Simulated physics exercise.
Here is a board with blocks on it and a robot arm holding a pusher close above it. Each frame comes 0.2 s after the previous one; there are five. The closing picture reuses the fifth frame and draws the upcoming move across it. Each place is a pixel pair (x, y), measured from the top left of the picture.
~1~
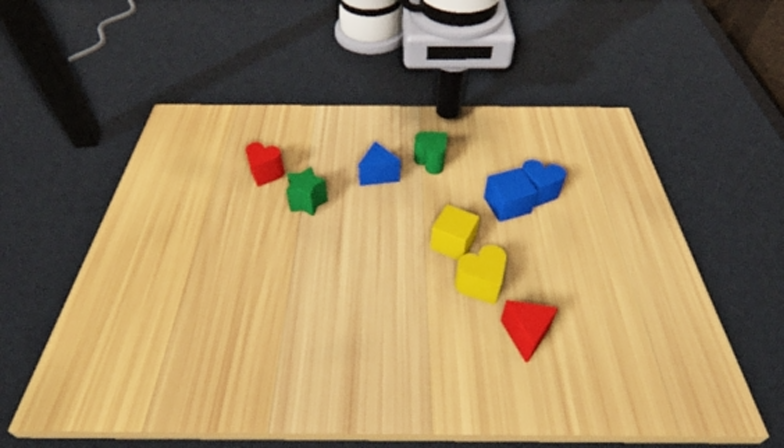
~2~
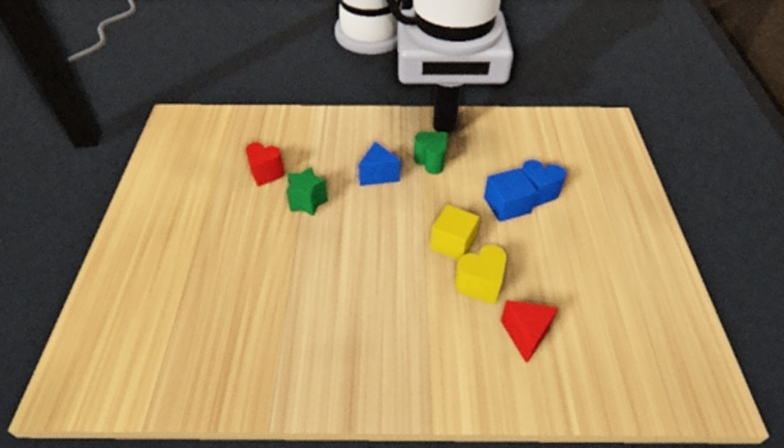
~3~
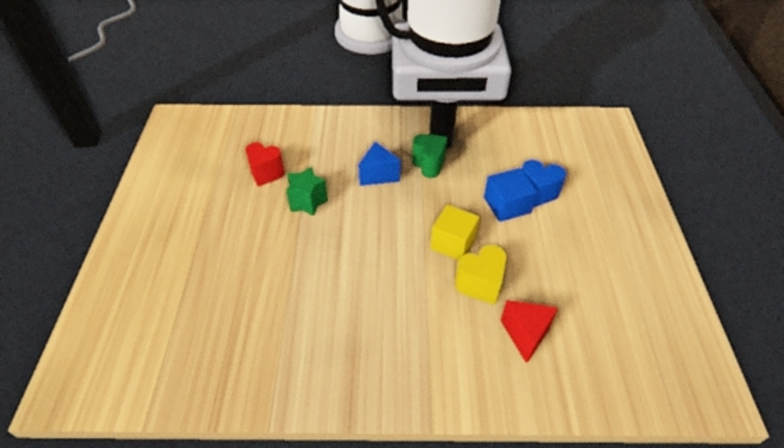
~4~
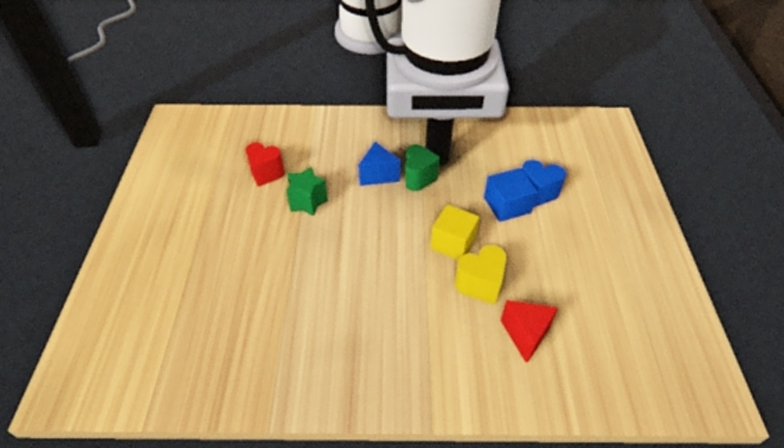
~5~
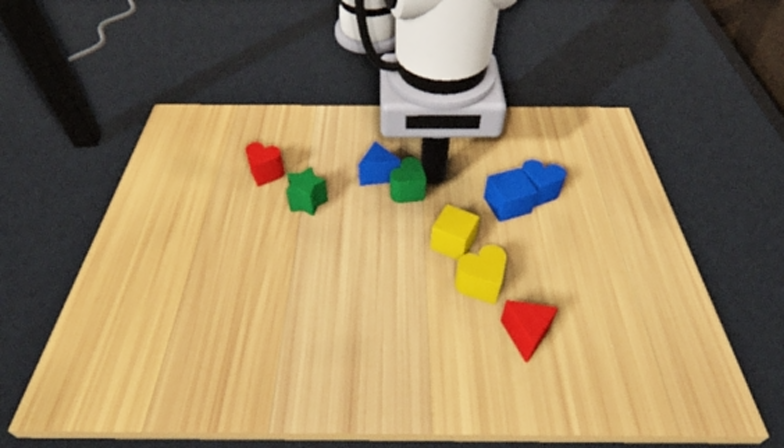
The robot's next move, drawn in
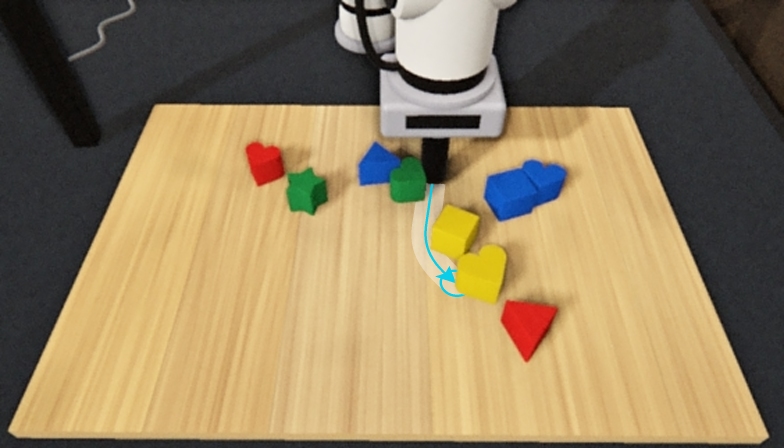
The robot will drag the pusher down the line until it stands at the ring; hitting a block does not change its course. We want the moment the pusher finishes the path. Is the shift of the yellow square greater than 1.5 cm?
Yes, that is how it ends up.
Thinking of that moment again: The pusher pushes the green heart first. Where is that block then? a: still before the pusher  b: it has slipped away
b
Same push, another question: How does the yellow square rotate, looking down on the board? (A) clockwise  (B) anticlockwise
That would be B.
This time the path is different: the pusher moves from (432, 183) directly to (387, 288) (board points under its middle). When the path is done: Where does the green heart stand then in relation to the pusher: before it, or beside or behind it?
It is gone from the front.
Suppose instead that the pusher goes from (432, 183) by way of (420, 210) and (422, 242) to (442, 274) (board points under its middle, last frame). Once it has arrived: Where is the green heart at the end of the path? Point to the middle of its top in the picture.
My best guess is (394, 182).
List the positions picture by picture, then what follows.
The first picture shows pusher tip (448, 112); block tops, blue triangular piece (378, 155); green heart (433, 140); yellow square (456, 222); yellow heart (485, 264).
The second picture shows pusher (444, 126); blocks unchanged.
The third picture shows pusher (441, 142); green heart (431, 144).
The fourth picture shows pusher (437, 158); green heart (420, 157).
The fifth picture shows pusher (433, 176); blue triangular piece (378, 155); green heart (409, 171); yellow square (456, 222); yellow heart (485, 264).
Path on the board, from (432, 183) over (428, 215) and (428, 250) to (456, 283).
What follows on the original path. One third of the way, pusher (428, 208); green heart (403, 176), turned 20° clockwise.
Two thirds of the way, pusher (429, 243); green heart (403, 176), turned 20° clockwise; yellow square (465, 231), turned 30° anticlockwise.
At the end, pusher (457, 276); blue triangular piece in place; green heart (403, 176), turned 20° clockwise; yellow square (474, 234), turned 65° anticlockwise; yellow heart (500, 269), turned 15° anticlockwise.
